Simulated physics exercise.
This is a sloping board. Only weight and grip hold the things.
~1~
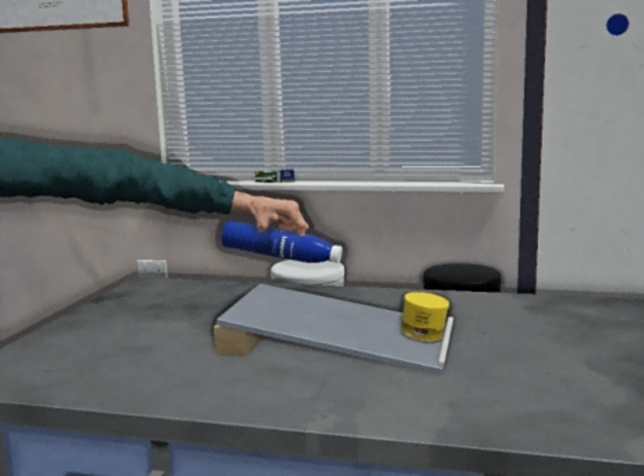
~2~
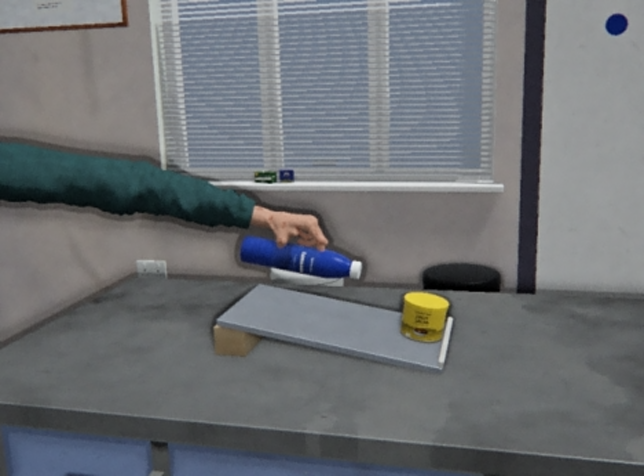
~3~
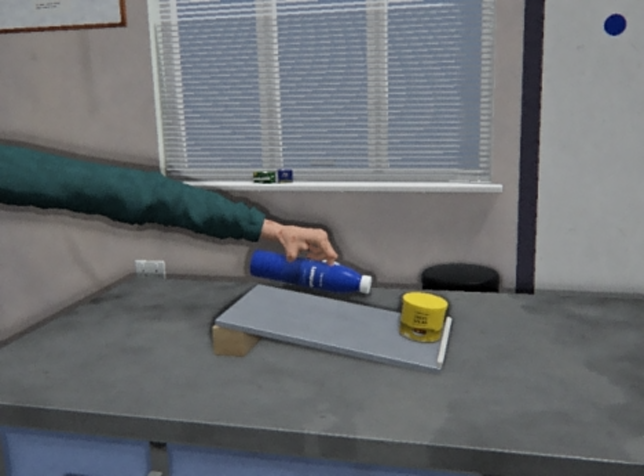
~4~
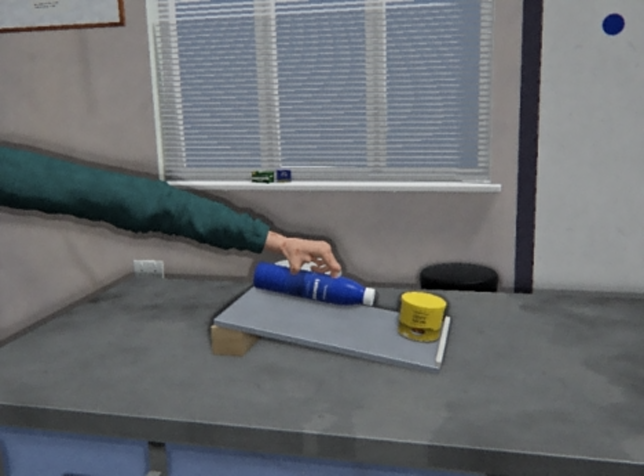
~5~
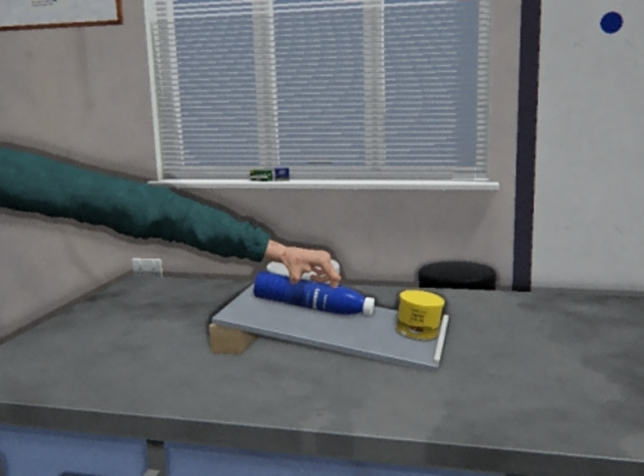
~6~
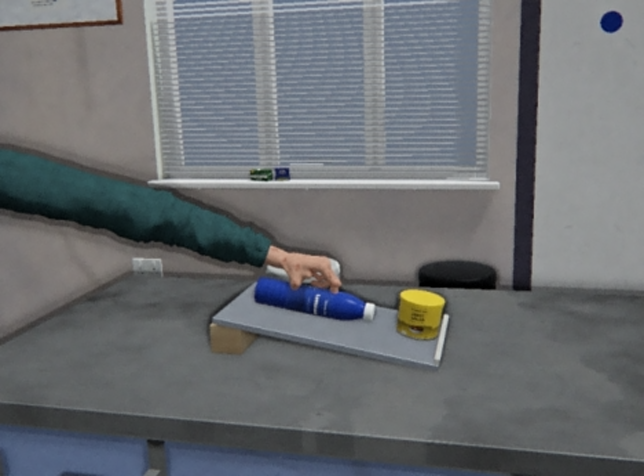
The clip opens with a hand in a green sleeve holding a blue bottle on its side above a sloping board, where a yellow tub sits near the lower right end. The hand lowers the bottle, moving slightly right, then sets it on the board left of the tub, still gripping it.
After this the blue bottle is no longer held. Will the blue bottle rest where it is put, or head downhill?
The blue bottle stays where it is put.
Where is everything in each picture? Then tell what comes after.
The first frame shows coming down; blue bottle (282, 244); yellow tub (424, 318).
The second frame shows coming down; blue bottle (301, 259); yellow tub (424, 318).
The third frame shows coming down; blue bottle (311, 274); yellow tub (422, 318).
The fourth frame shows coming down; blue bottle (315, 286); yellow tub (421, 317).
The fifth frame shows coming down; blue bottle (314, 295); yellow tub (419, 316).
The sixth frame shows set down, still held; blue bottle (315, 301); yellow tub (419, 315).
Then, 0.50 s past the last view, nothing moves.
Then, 1.00 s past the last view, blue bottle resting near (315, 301).
Finally, both still in place. Final places as the last picture's camera would see them, blue bottle near (315, 302). The blue bottle keeps its place.
